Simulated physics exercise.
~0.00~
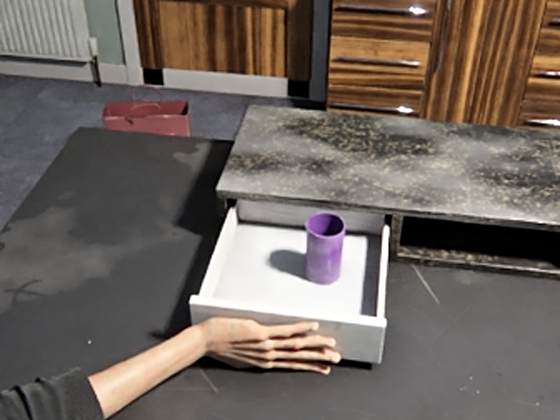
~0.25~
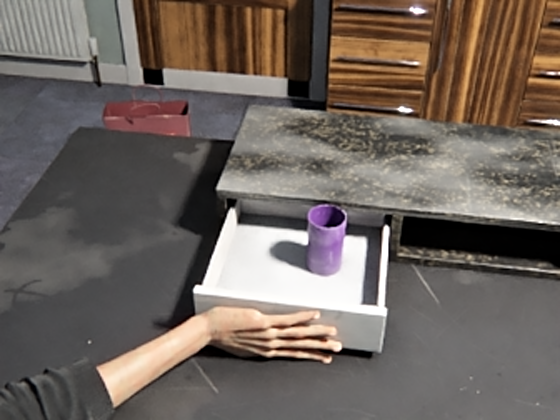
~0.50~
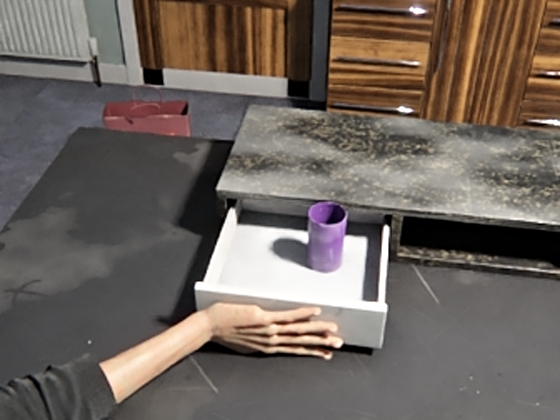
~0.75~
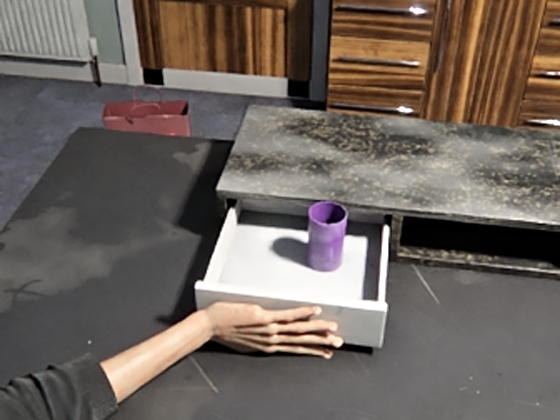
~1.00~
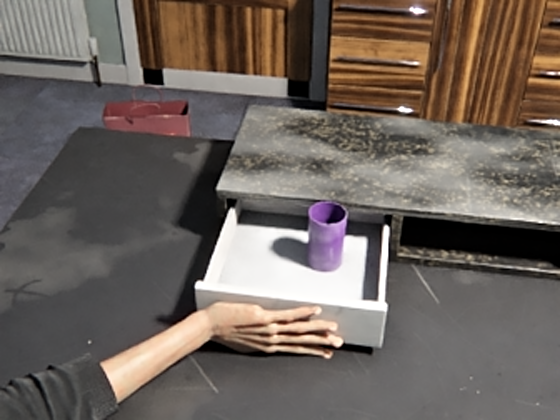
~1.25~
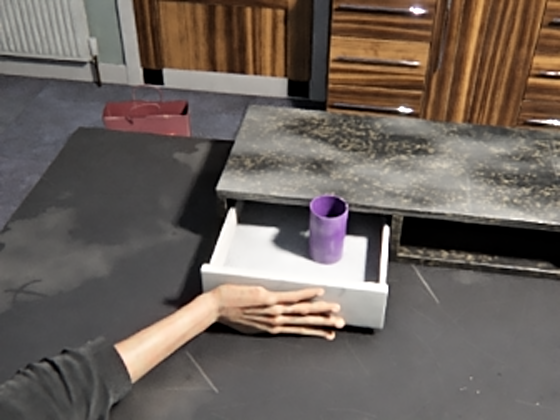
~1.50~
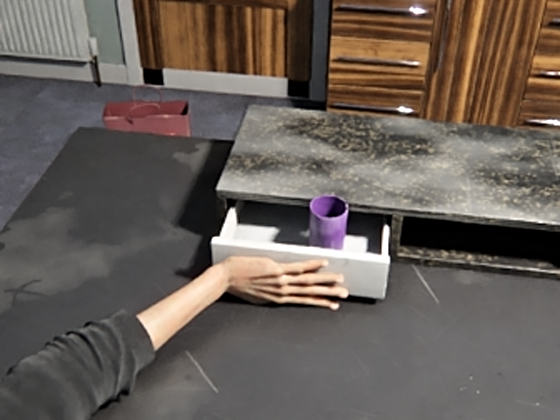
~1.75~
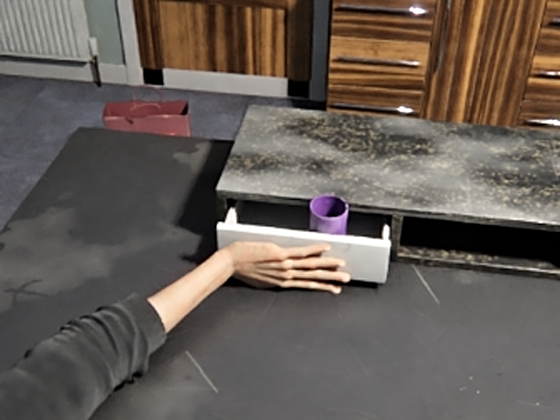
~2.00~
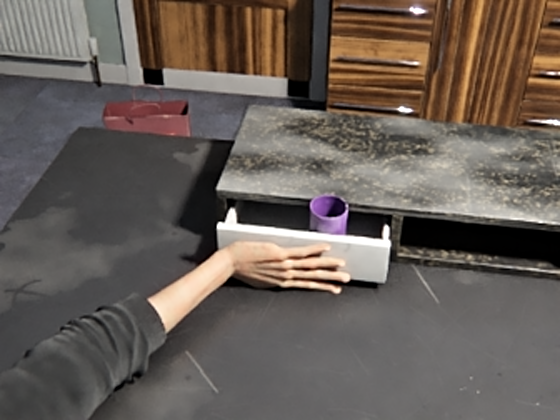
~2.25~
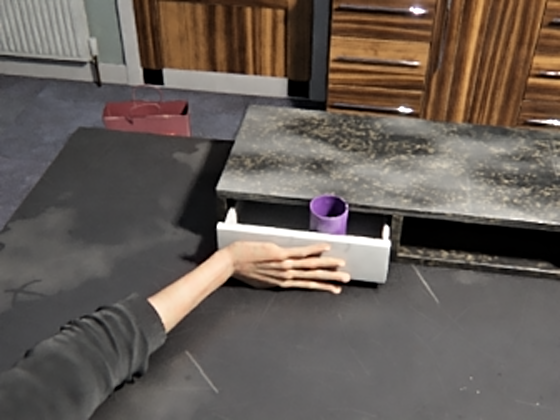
A hand pushes a white drawer holding a purple beaker partway in, leaving it ajar.
